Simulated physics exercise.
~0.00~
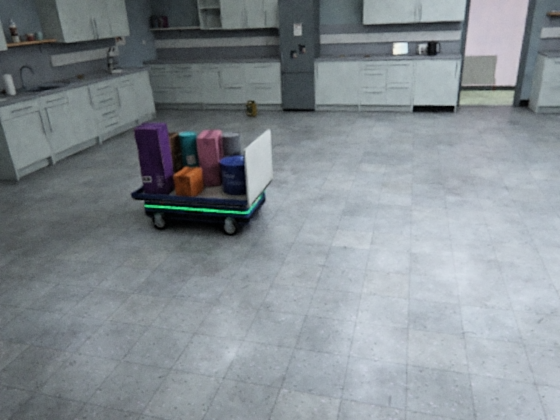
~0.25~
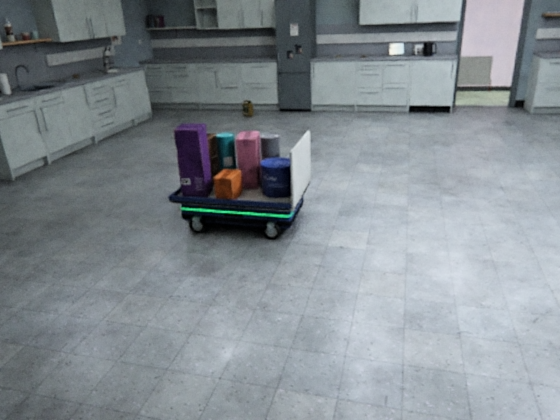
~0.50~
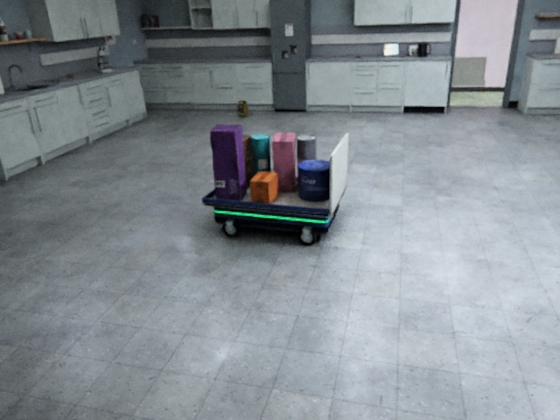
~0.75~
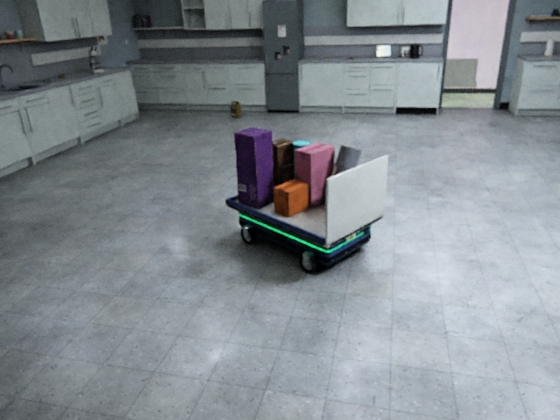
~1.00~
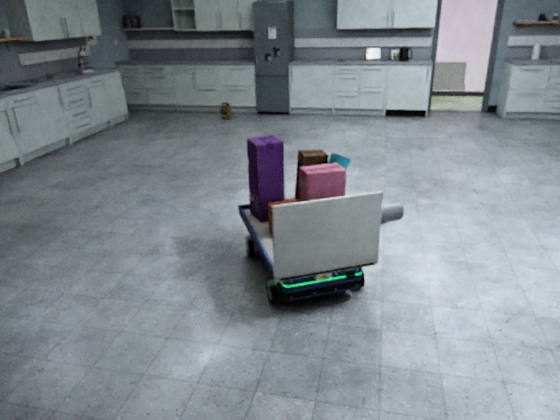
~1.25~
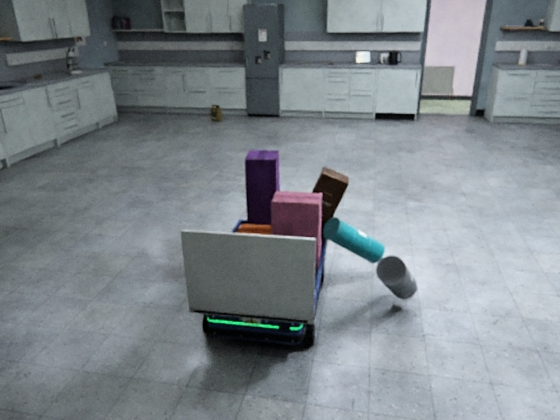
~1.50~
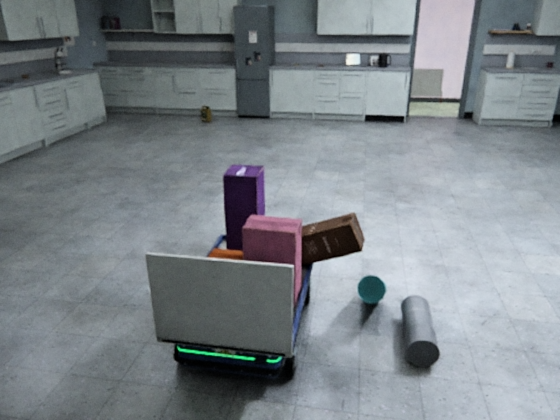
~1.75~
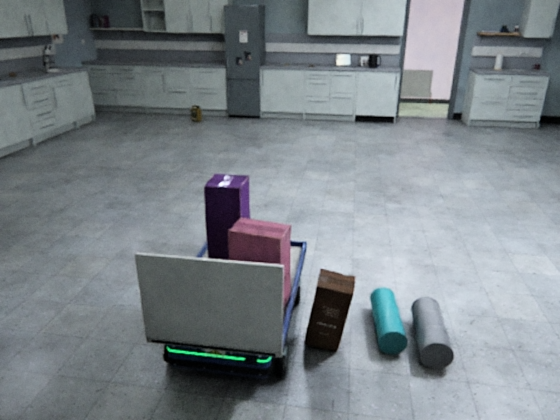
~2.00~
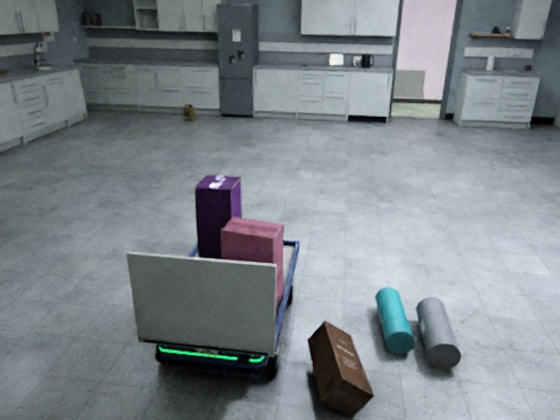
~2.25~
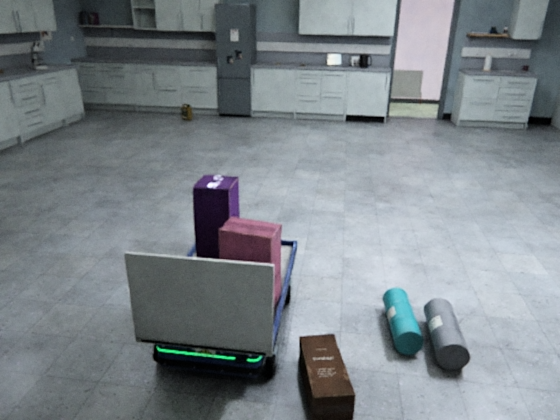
In a kitchen with a grey tiled floor, a loaded cart rolled right and turned toward the viewer, spilling a grey canister, a turquoise canister and then a brown box, which ended up lying beside the stopped cart while the purple box stayed upright aboard.
